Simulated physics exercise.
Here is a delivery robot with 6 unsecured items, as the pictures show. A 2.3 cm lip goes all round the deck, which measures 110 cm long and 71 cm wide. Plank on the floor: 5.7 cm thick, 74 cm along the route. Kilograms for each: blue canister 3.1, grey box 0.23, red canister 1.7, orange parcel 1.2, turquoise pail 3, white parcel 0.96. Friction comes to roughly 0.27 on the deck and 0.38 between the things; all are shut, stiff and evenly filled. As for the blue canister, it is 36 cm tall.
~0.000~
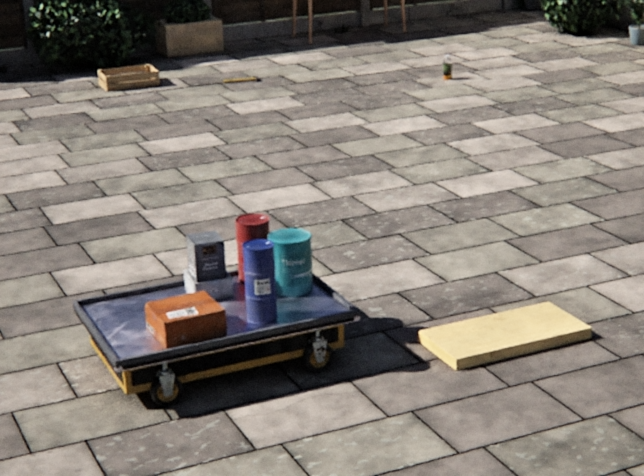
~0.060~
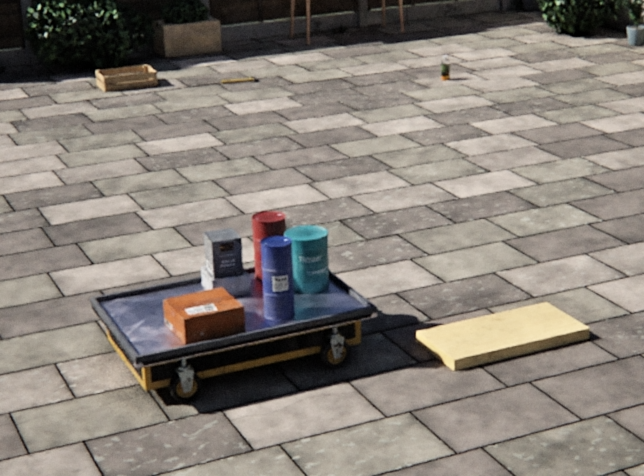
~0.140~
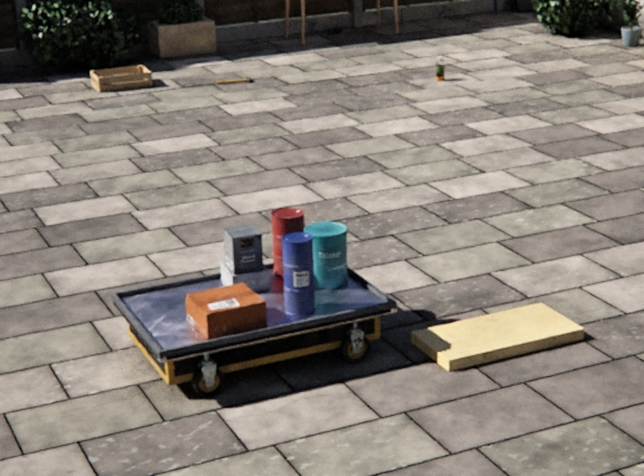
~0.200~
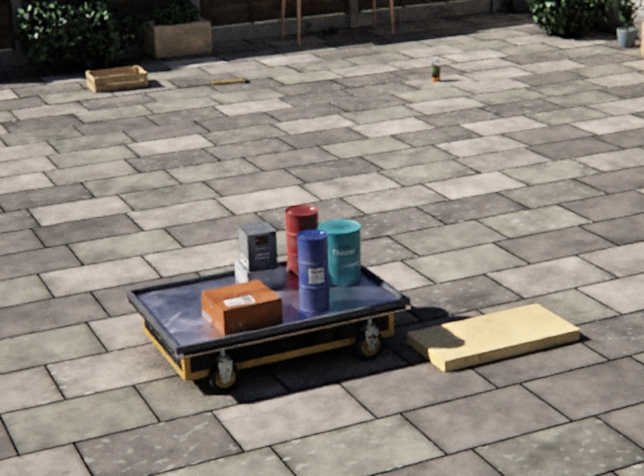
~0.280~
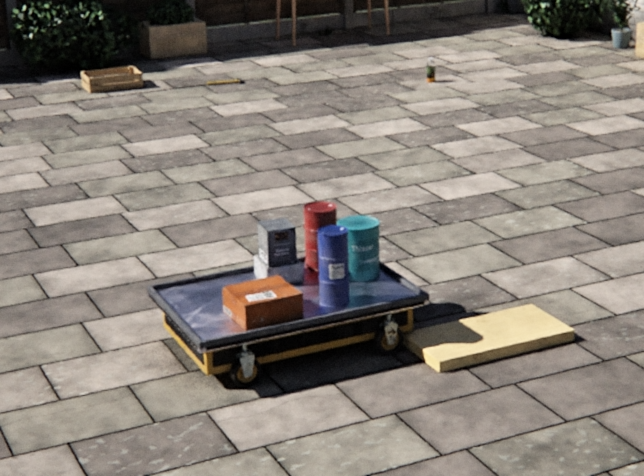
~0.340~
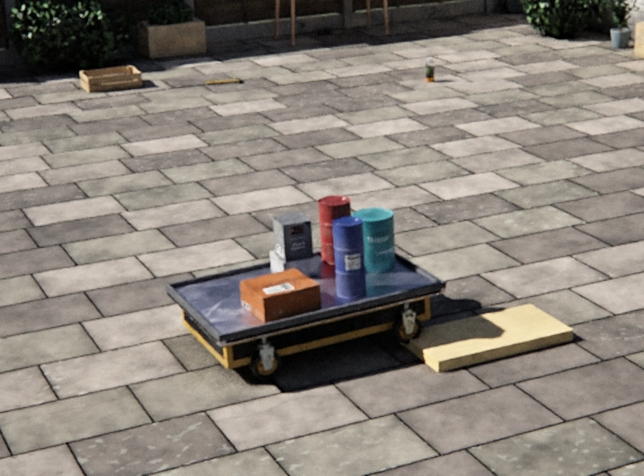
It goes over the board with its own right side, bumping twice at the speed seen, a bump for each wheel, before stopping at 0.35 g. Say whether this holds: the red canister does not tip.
It holds.
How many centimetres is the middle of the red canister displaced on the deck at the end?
Roughly 14 cm.
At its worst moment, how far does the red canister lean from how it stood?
At most 16 degrees.
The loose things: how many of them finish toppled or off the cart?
The count is 2.
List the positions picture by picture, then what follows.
In the first frame, 0 cm covered; blue canister (260, 282).
In the second frame, 10 cm covered; orange parcel (204, 316); turquoise pail (307, 260).
In the third frame, 22 cm covered; white parcel (245, 275); blue canister (299, 274).
In the fourth frame, 32 cm covered; grey box (258, 246); orange parcel (242, 307).
In the fifth frame, 45 cm covered; turquoise pail (359, 249); white parcel (278, 268).
In the sixth frame, 54 cm covered; red canister (336, 230); blue canister (350, 257).
After 0.84 s, 134 cm covered; red canister 10° off upright near (469, 204); blue canister on its side; orange parcel 8° off upright.
After 1.44 s, 230 cm covered; grey box now off the cart; red canister moved 2 cm near (625, 181); blue canister on its side.
In the end (2.5 s), off the cart and tipped over, grey box; toppled on the deck, blue canister; not toppled but over 10 cm from the start, red canister and white parcel; the other 2 under 10 cm from the start.
